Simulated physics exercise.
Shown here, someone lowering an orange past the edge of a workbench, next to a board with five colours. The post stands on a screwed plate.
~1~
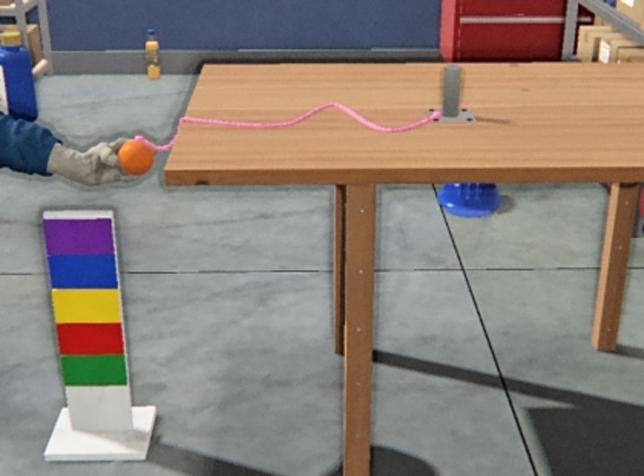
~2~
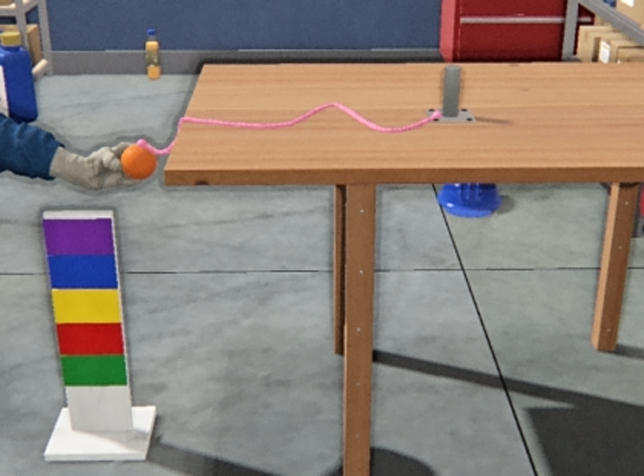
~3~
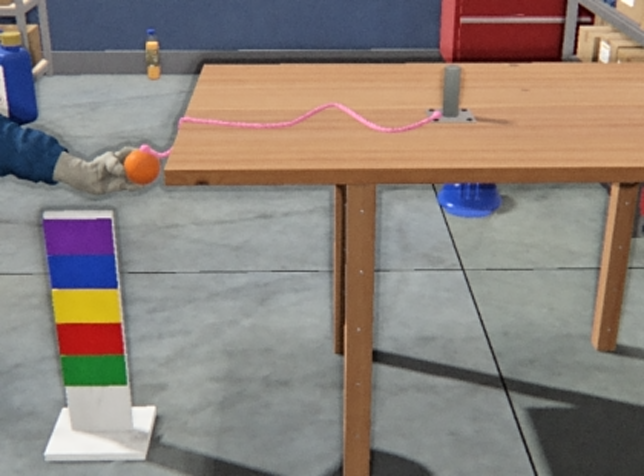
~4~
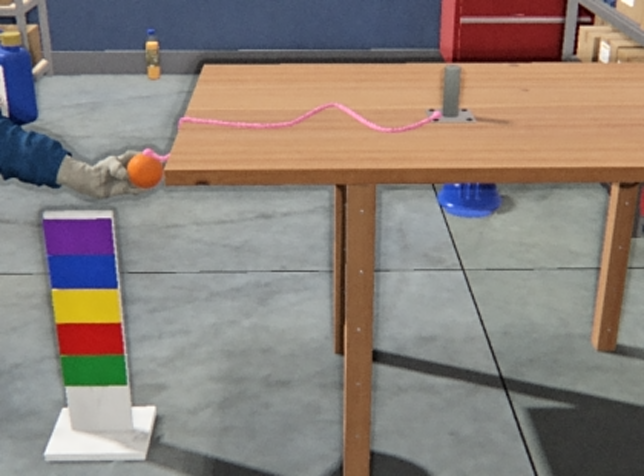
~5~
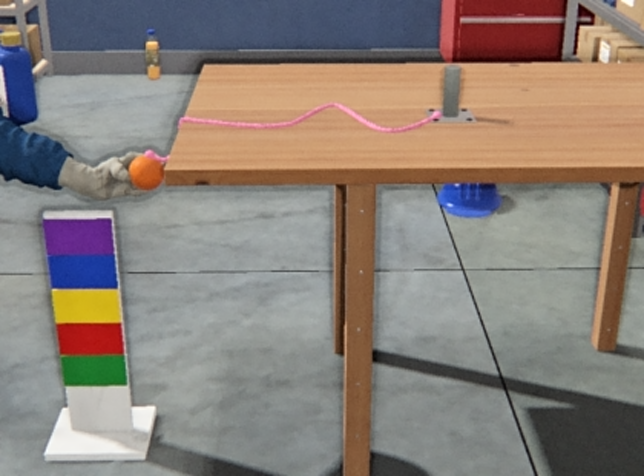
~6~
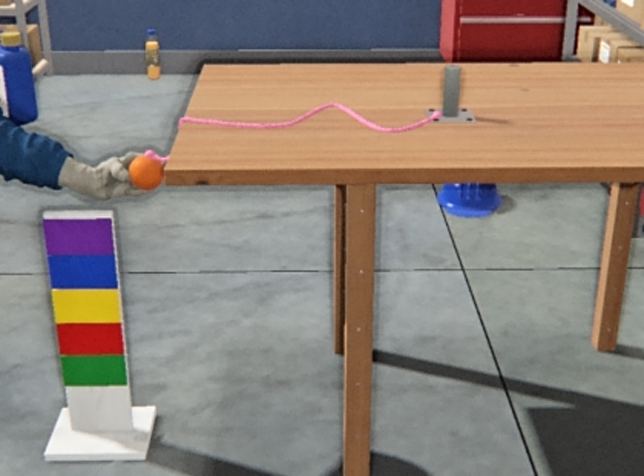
A gloved hand in a blue sleeve holds an orange ball beside the left edge of a wooden table in a workshop-like room, seen from slightly above. A wavy pink cord runs from the ball across the tabletop to a grey post on a screwed plate, while a white stand with purple, blue, yellow, red and green bands stands below left. The hand eases the ball slightly right and down, then stays still, the camera fixed.
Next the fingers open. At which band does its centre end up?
The cord holds its middle at yellow.
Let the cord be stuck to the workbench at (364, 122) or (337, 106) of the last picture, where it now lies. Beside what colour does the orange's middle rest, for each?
Try by try: Blue; purple.
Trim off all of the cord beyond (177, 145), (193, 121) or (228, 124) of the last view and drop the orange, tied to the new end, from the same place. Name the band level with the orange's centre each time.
Try by try: Blue; purple; no band.
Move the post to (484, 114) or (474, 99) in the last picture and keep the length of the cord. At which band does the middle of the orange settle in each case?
Try by try: Blue; blue.
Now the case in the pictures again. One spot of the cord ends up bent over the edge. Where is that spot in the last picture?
The one at (293, 123).
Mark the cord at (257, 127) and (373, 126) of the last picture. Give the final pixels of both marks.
Near (182, 163) and (340, 118).
Early on, orange near (183, 277); level with blue.
Midway, orange near (195, 309); level with yellow.
Finally, orange near (190, 309); level with yellow. At yellow.
